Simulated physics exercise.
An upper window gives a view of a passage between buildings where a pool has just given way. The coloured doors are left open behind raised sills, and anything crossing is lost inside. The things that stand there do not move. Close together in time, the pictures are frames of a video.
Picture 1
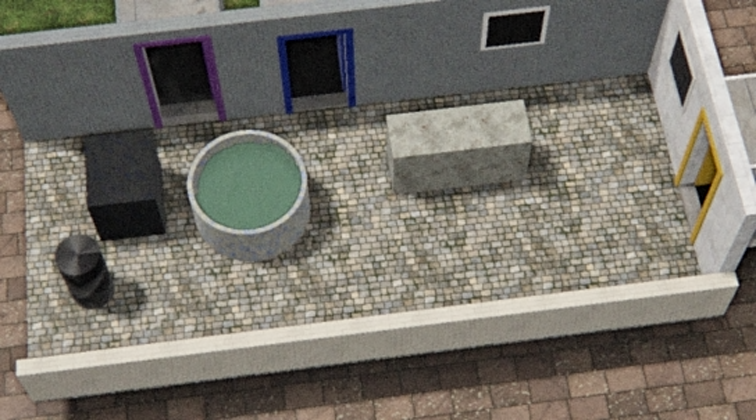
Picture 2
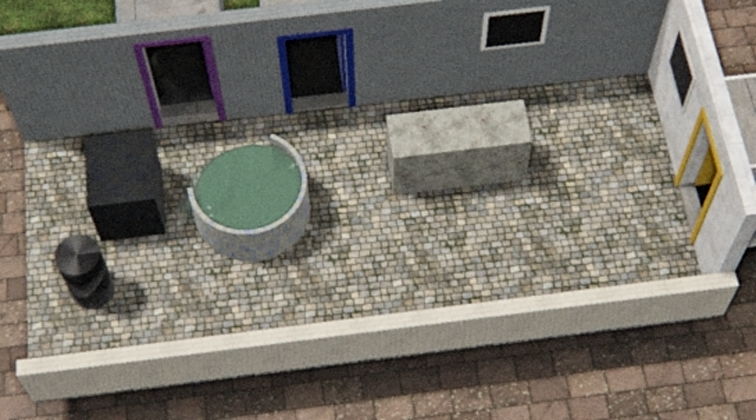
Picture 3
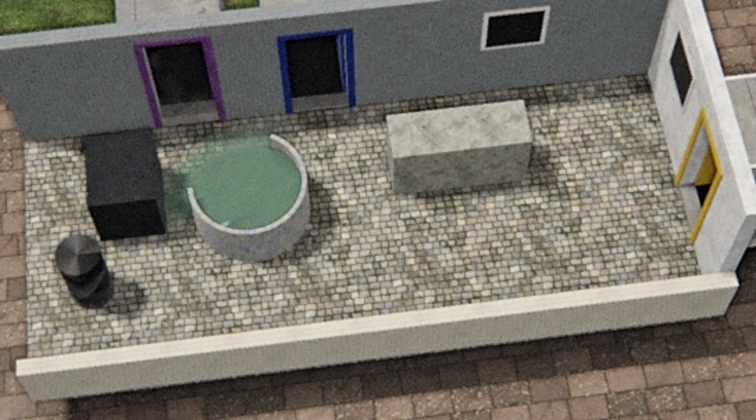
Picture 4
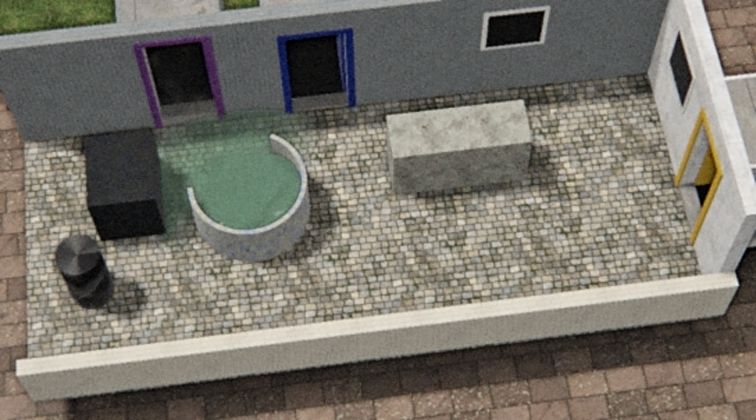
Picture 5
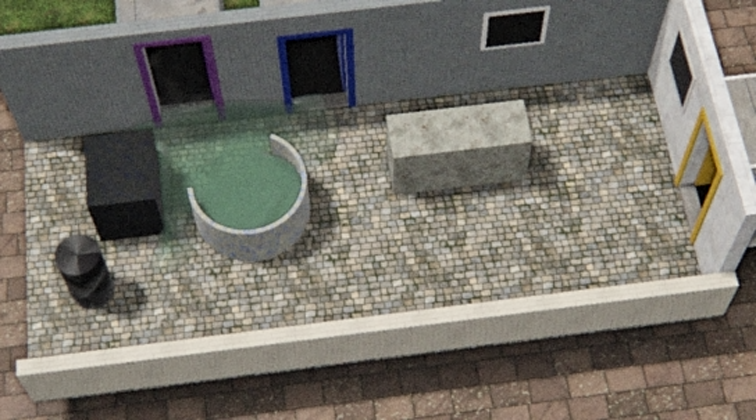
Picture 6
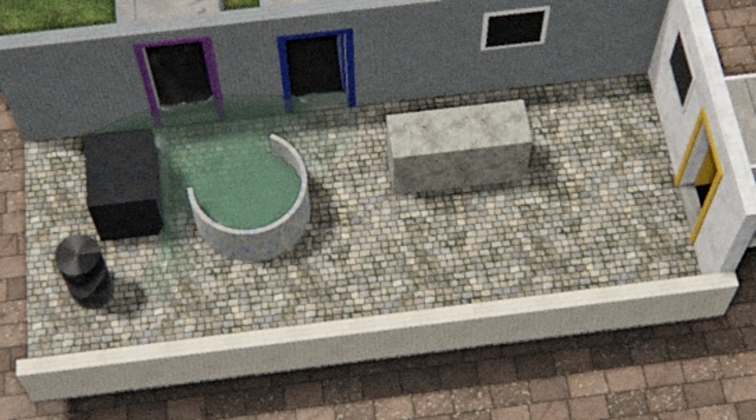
At the start, a round pool of green water stands whole and still in a paved passage, near a black block. Its far side opens and water pours out, running to the black block and the back wall by the purple door, then spreading thinly along the wall towards the blue door.
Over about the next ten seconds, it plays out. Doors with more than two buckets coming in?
Blue door: Over two; purple door: Over two; yellow door: Two or fewer.
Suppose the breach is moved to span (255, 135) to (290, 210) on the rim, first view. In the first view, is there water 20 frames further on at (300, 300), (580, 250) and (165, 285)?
Going through them one by one, I'd say high and dry, then waterlogged, then high and dry.
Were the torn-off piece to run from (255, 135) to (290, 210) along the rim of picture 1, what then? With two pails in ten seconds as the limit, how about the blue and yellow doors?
Result - blue door crosses the threshold, yellow door crosses the threshold.
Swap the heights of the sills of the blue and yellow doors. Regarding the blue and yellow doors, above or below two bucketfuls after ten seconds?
Blue door falls short of it; yellow door falls short of it.
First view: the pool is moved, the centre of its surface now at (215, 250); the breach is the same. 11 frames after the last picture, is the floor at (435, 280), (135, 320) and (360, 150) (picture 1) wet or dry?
Bone-dry, soaked, soaked.
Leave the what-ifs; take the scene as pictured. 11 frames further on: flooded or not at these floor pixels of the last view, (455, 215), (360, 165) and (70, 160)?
First spot not wet, second inundated, third inundated.
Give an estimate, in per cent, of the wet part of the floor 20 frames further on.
That comes to about 50 per cent.
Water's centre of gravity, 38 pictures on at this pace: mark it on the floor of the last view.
I reckon somewhere around (354, 197).
A moment on, water covers 25 % of the floor; the blue door under two buckets in, the purple door over two buckets in, the yellow door not reached.
Next, water covers 35 % of the floor; the blue door over two buckets in, the purple door far over two buckets in, the yellow door not reached.
Then, water covers 50 % of the floor; the blue door over two buckets in, the purple door far over two buckets in, the yellow door not reached.
Later, water covers 65 % of the floor; the blue door over two buckets in, the purple door far over two buckets in, the yellow door wet at the sill, nothing in.
In the end, water covers 80 % of the floor; the blue door over two buckets in, the purple door far over two buckets in, the yellow door wet at the sill, nothing in.
